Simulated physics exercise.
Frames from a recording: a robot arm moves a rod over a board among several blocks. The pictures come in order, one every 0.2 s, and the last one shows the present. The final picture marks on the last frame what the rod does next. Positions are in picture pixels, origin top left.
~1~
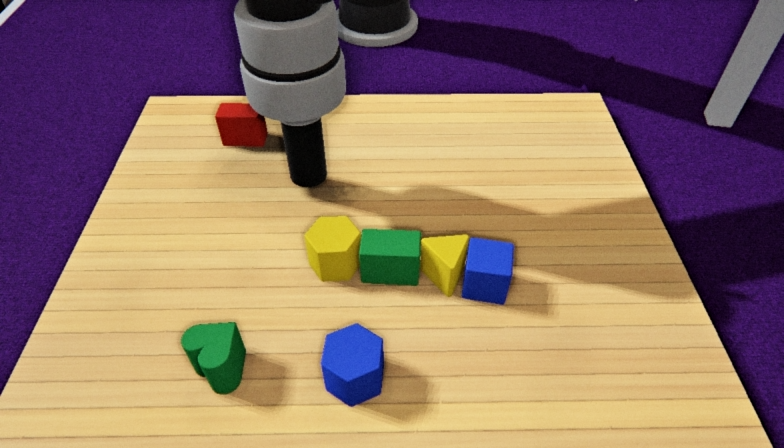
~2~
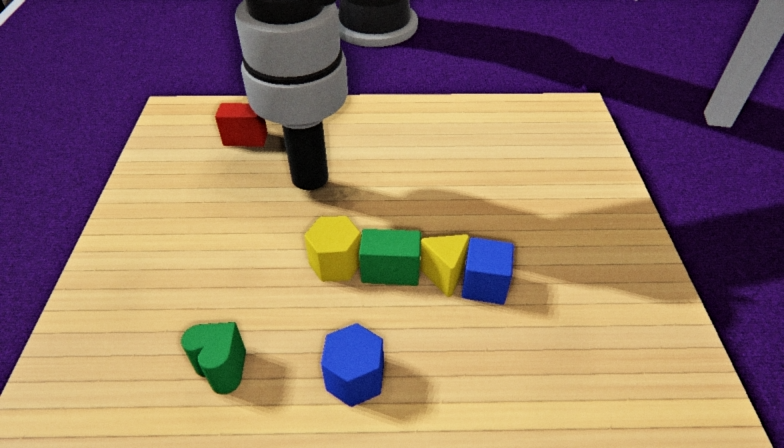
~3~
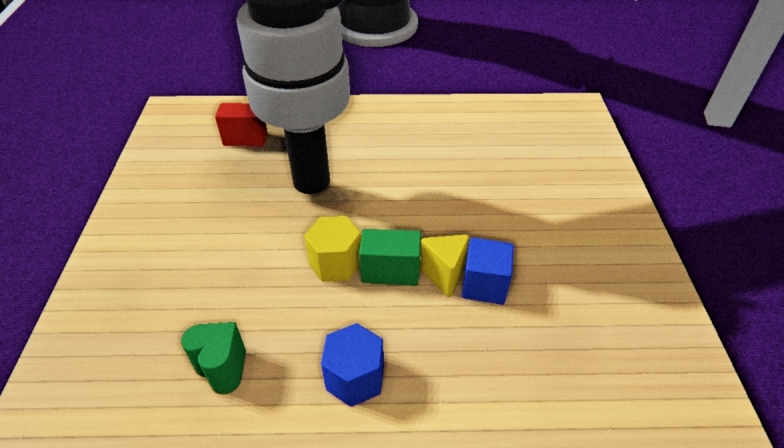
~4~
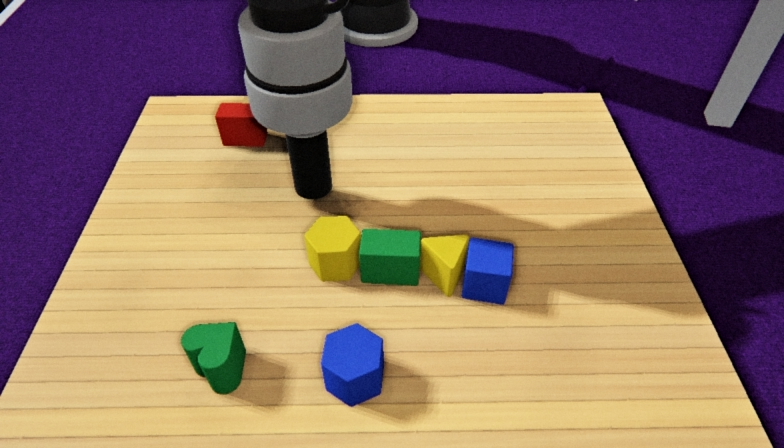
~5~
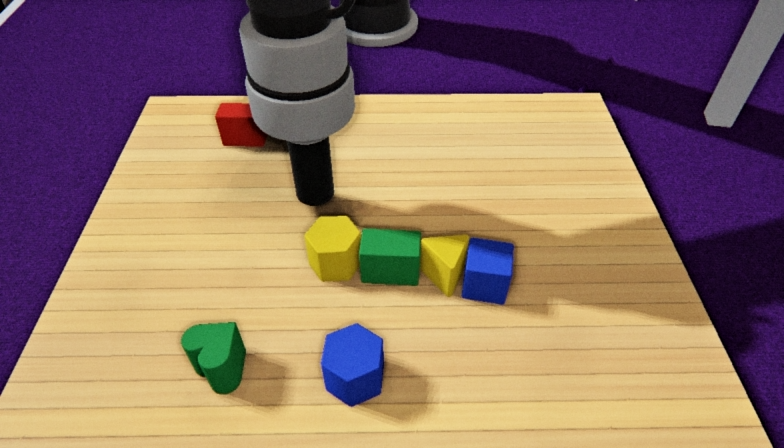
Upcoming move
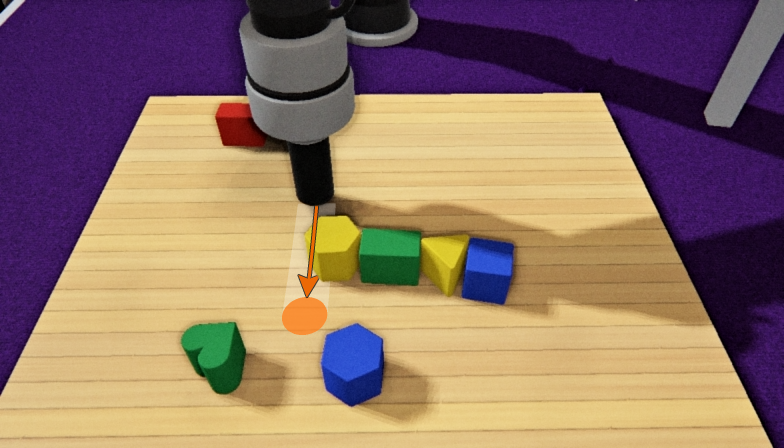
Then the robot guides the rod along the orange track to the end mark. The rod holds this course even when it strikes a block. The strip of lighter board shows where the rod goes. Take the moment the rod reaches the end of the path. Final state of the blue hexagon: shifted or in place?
It sits in its place.
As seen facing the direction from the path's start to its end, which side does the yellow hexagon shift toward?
Slides left.
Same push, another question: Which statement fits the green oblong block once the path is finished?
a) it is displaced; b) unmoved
Correct choice: A.
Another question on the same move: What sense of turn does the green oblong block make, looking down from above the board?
Viewed from the top, it goes anticlockwise.
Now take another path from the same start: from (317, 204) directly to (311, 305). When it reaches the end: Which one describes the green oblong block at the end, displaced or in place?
Answer: Moved.
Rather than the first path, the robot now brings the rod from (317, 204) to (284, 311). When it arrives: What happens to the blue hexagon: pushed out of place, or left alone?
It will remain on its spot.
The line goes in a line from (317, 204) to (305, 316).
On the path given first. One third of the way, rod at (312, 226); yellow hexagon at (334, 236).
Two thirds of the way, rod at (308, 264); yellow hexagon at (345, 264), turned 45° anticlockwise; green oblong block at (399, 247), turned 20° anticlockwise; yellow triangle at (452, 245).
At the end, rod at (303, 306); yellow hexagon at (351, 281), turned 85° anticlockwise; blue hexagon unmoved; green oblong block at (399, 248), turned 20° anticlockwise; yellow triangle at (452, 245).
